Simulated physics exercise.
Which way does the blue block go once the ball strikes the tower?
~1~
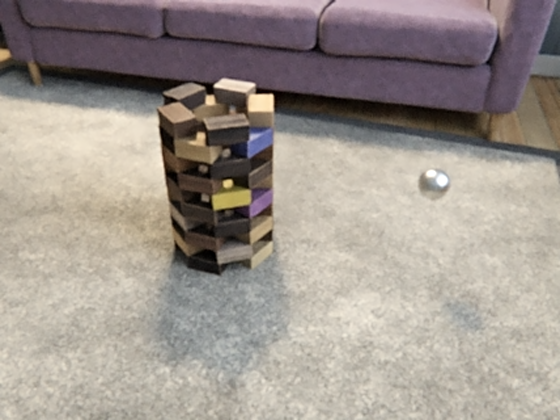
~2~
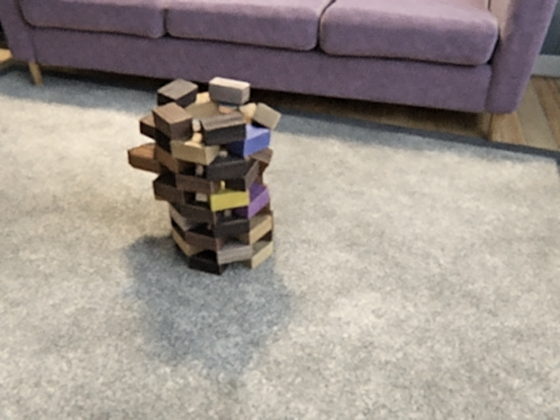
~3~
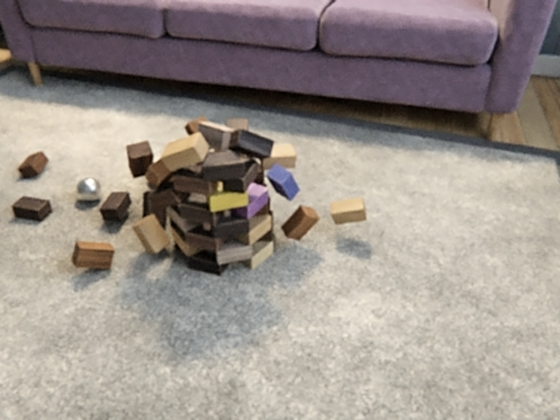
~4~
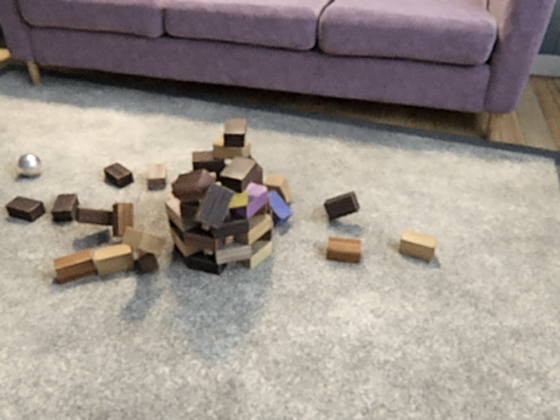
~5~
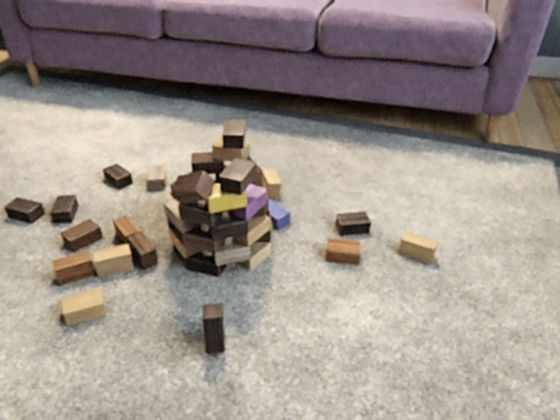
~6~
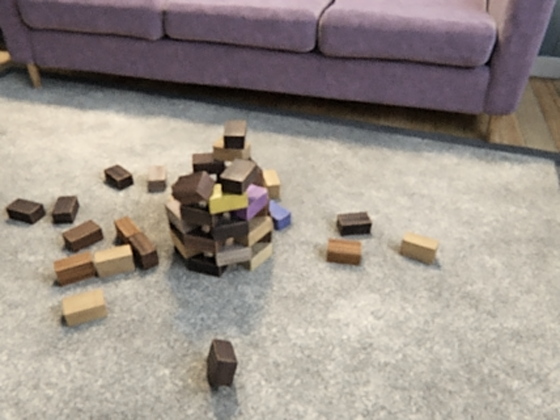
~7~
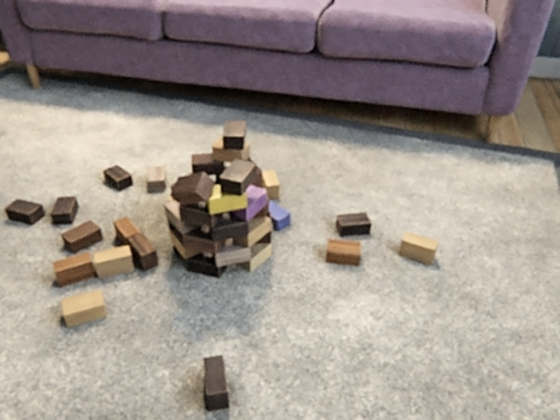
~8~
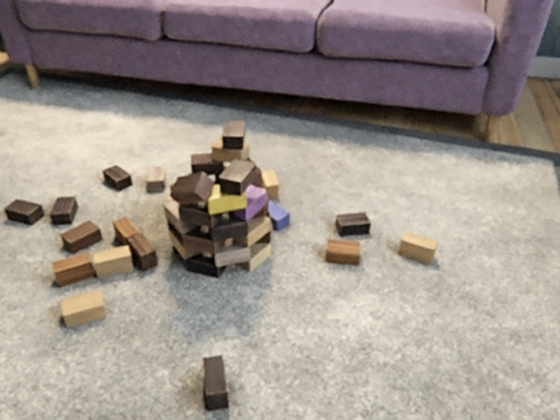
The blue block moves down from near the top of the tower, ending up low against the right side of the remaining stack.
